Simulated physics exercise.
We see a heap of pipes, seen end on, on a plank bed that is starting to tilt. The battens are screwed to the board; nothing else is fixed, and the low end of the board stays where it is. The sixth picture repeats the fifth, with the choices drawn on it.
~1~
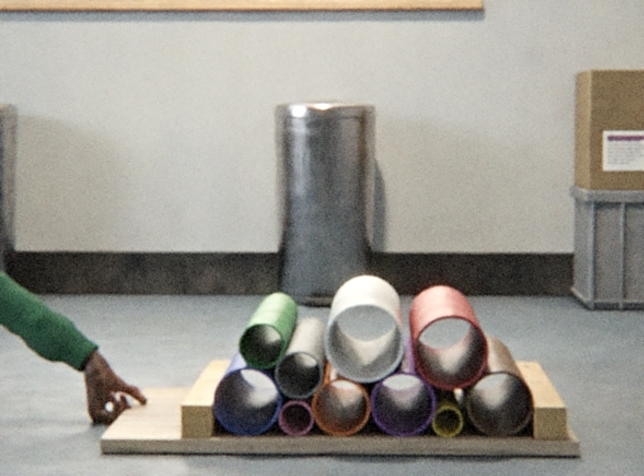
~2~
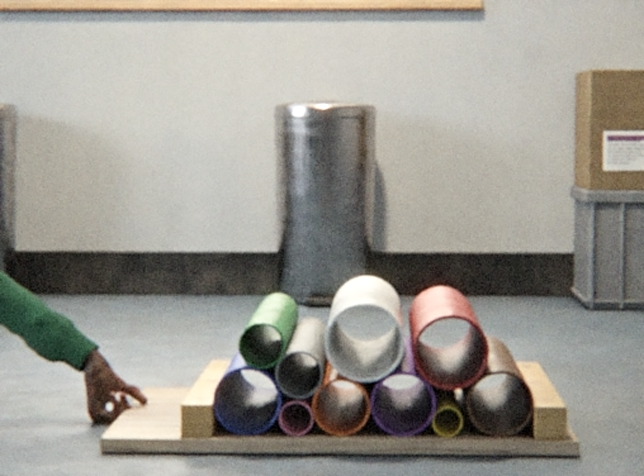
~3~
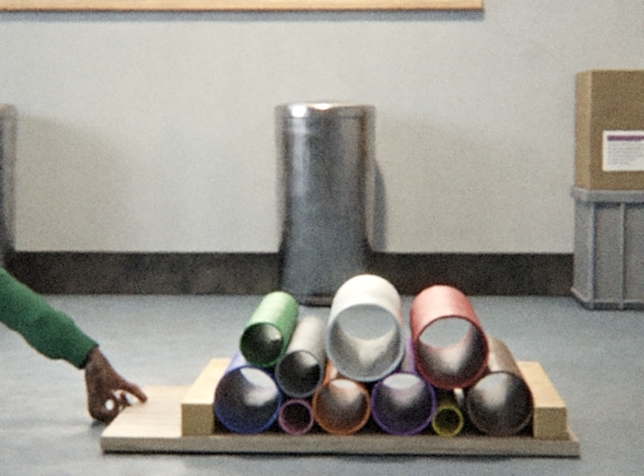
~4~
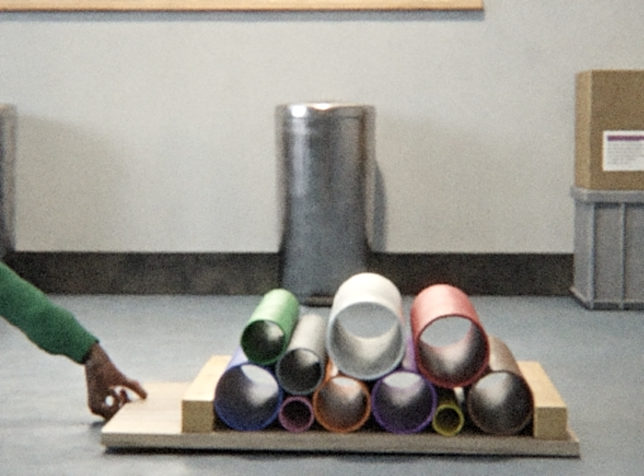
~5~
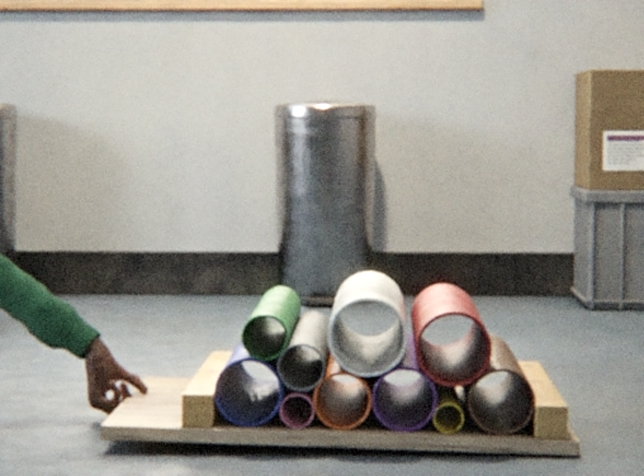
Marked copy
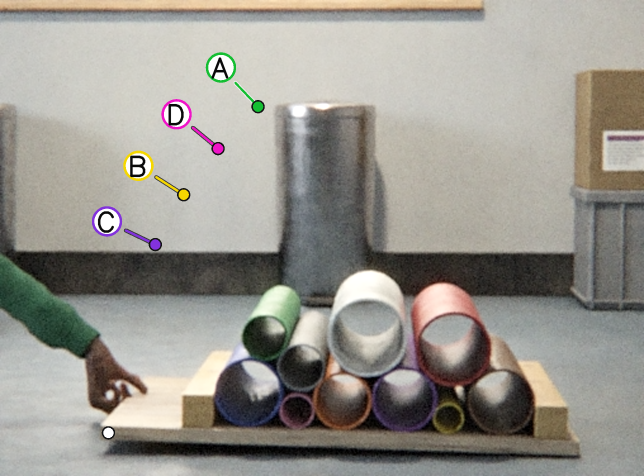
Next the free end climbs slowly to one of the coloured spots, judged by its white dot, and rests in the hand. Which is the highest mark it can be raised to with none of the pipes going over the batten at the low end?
The answer is mark B.
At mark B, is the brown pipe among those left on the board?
Yes, with B.
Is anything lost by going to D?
Yes.
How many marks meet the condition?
The number is two.
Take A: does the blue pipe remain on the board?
The blue pipe: Yes.
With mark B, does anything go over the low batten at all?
No, at B.
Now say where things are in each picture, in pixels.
Yellow pipe (448, 422); brown pipe (501, 404); red pipe (451, 353), in the first frame.
Red pipe (451, 352); white pipe (364, 342), in the second frame.
Board (343, 402); blue pipe (247, 399); pink pipe (296, 417); yellow pipe (448, 421), in the third frame.
Board (343, 400); blue pipe (248, 397); pink pipe (296, 415); yellow pipe (448, 420), in the fourth frame.
Board (343, 397); blue pipe (248, 392); pink pipe (297, 411), in the fifth frame.
On the copy, A at (258, 107); B at (184, 195); C at (156, 244); D at (218, 148); the white dot at (108, 433).
On B. First, board at 18°.
Then, board at 33°.
Finally, board at 33°, none over the low batten.
By contrast, A two over the low batten (red, white); C none over the low batten; D two over the low batten (red, white).
